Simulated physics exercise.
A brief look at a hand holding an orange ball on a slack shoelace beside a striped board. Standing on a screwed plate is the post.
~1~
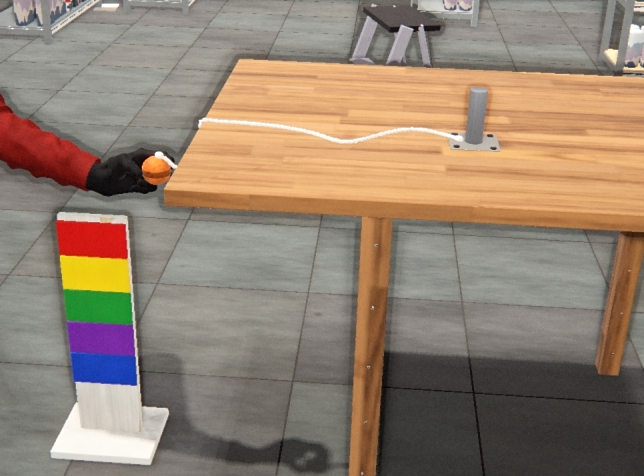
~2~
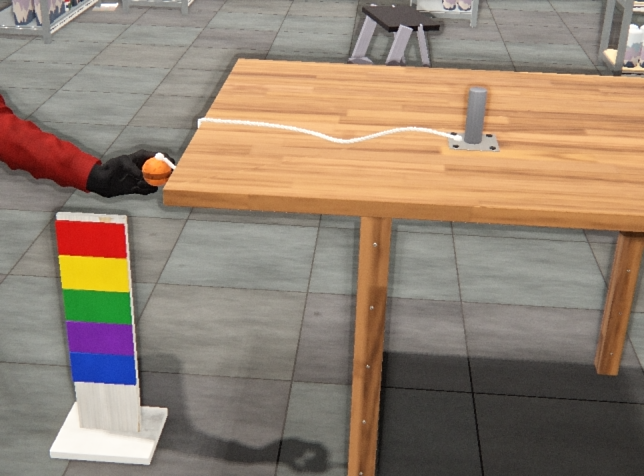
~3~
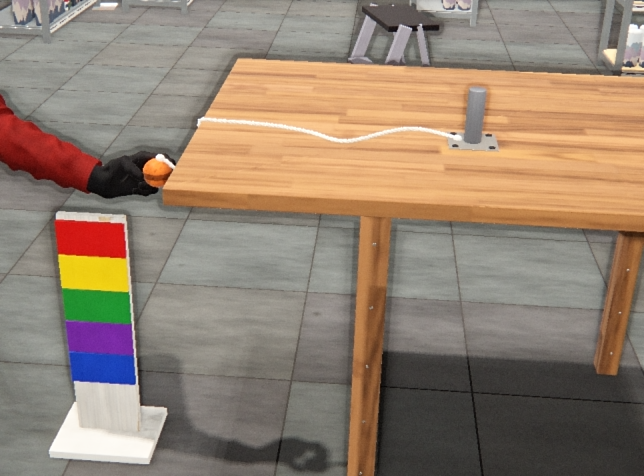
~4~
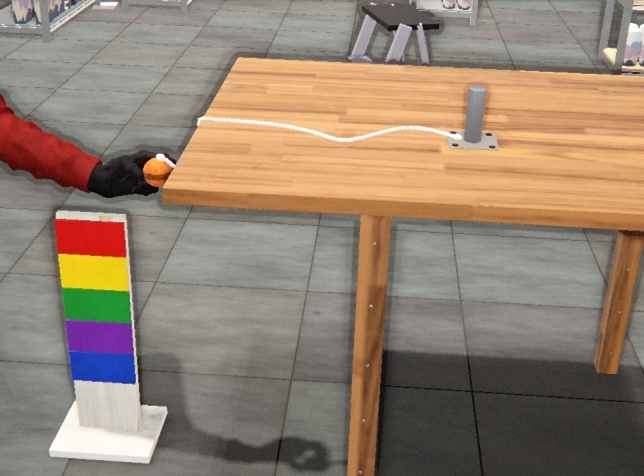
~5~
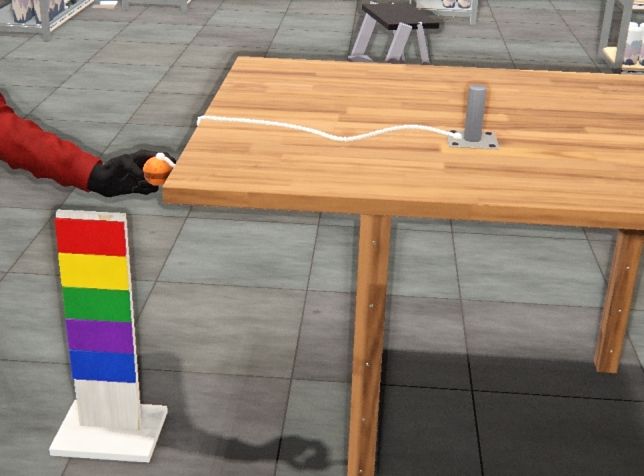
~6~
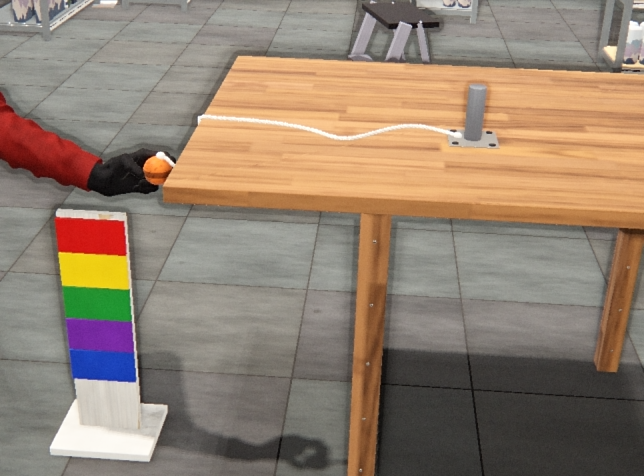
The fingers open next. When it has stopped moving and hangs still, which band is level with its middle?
Red.
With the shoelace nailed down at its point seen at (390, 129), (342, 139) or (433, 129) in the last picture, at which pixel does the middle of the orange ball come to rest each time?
Approximately at (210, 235), at (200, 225) and at (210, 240), in that order.
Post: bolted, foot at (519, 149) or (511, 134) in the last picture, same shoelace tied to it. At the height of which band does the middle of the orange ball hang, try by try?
Going case by case, it's above them all and then no band.
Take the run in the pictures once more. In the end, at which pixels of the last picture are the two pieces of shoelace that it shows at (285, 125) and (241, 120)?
In that view they sit near (252, 125) and near (206, 123).
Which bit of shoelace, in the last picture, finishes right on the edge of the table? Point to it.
It's the piece you see at (235, 119).
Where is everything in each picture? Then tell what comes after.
The first frame shows orange ball (157, 170); red (92, 241); yellow (95, 275); green (98, 308); purple (101, 339); blue (104, 370).
The second frame shows orange ball (157, 171); shoelace through (434, 132) (376, 136) (315, 134) (254, 124) (200, 136).
The third frame shows orange ball (157, 173).
The fourth frame shows orange ball (158, 172); shoelace through (433, 131) (375, 135) (314, 133) (254, 123) (200, 134).
The fifth frame shows orange ball (158, 171).
The sixth frame shows orange ball (158, 171); shoelace through (433, 129) (375, 133) (315, 131) (254, 121) (200, 132).
Soon after, ball near (182, 229); level with red.
Then, ball near (228, 242); level with red.
Further on, ball near (210, 247); level with red.
At rest, ball near (207, 247); level with red. Its middle rests at the red band.
